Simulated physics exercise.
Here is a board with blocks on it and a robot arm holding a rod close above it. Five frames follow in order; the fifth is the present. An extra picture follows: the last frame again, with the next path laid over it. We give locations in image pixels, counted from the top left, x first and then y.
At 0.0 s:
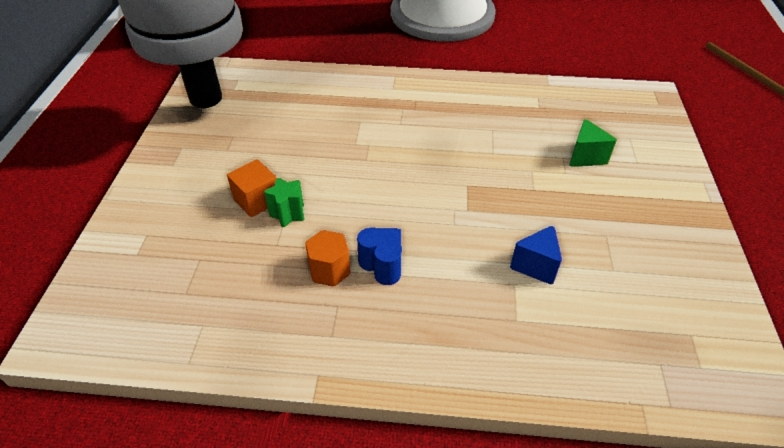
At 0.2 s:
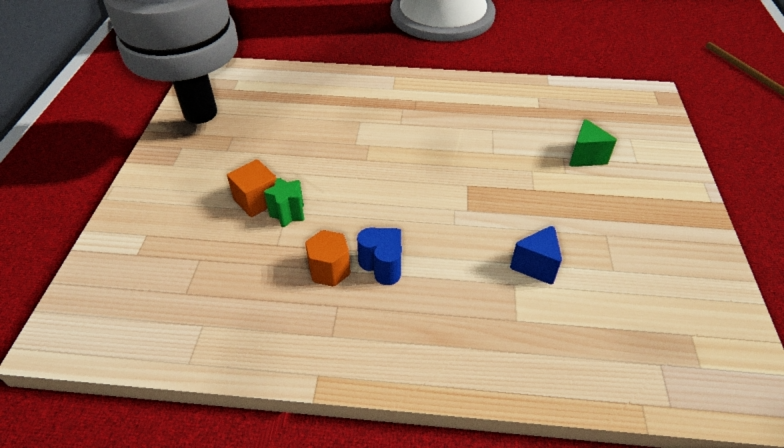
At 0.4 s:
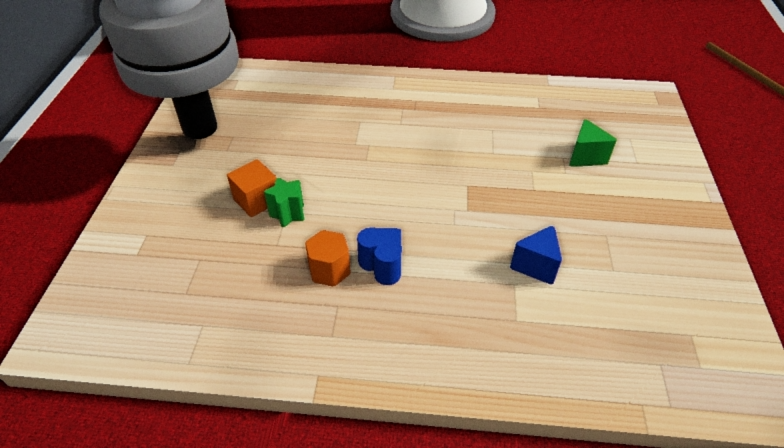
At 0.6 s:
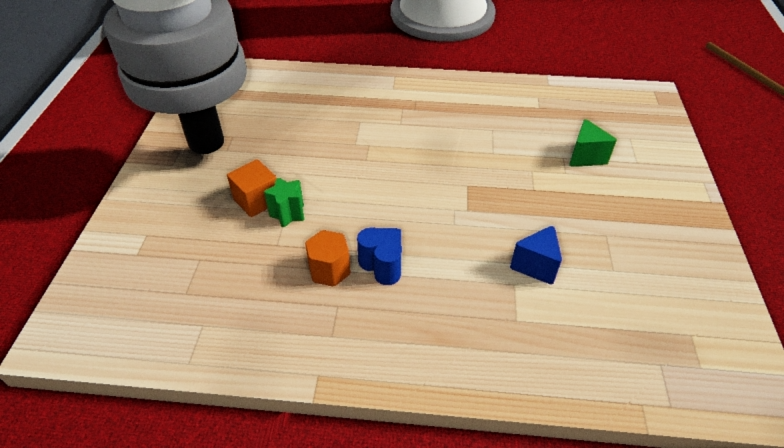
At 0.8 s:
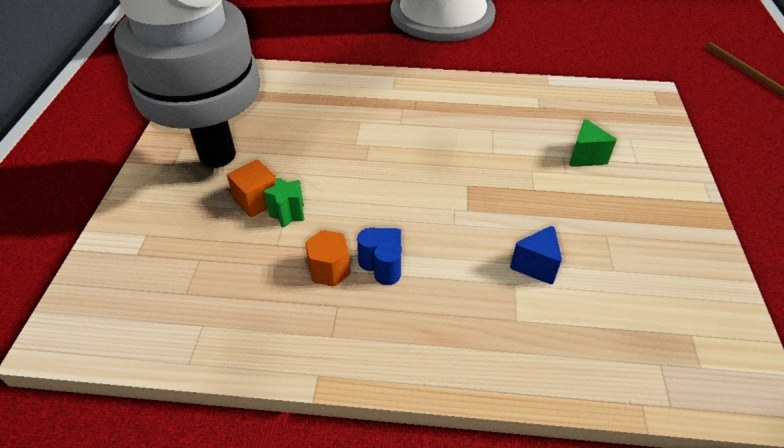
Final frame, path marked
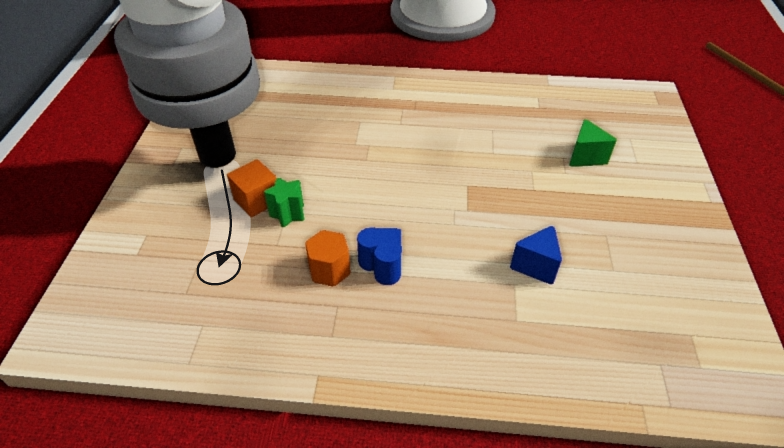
Robot arm moving its black rod down the left side of a wooden board toward an orange block, the colored blocks staying still.
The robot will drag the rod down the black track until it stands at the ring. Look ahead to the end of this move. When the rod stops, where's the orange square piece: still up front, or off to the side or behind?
In the end it is beside or behind the rod.
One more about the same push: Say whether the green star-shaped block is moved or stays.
It's moved.
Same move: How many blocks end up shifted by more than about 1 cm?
Count: Two.
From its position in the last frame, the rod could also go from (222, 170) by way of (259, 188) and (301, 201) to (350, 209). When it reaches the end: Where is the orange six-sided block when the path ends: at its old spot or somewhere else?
It does get moved.
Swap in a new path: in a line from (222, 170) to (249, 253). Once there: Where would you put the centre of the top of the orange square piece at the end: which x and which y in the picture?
The top centre is at (277, 201).
The line goes from (222, 170) over (230, 214) to (219, 268).
The first path, step by step. One third of the way, rod at (224, 186); orange square piece at (257, 181), turned 25° anticlockwise; green star-shaped block at (289, 189).
Two thirds of the way, rod at (226, 218); orange square piece at (264, 191), turned 60° anticlockwise; green star-shaped block at (302, 189), turned 15° anticlockwise.
At the end, rod at (215, 255); orange square piece at (264, 191), turned 60° anticlockwise; green star-shaped block at (302, 189), turned 15° anticlockwise.
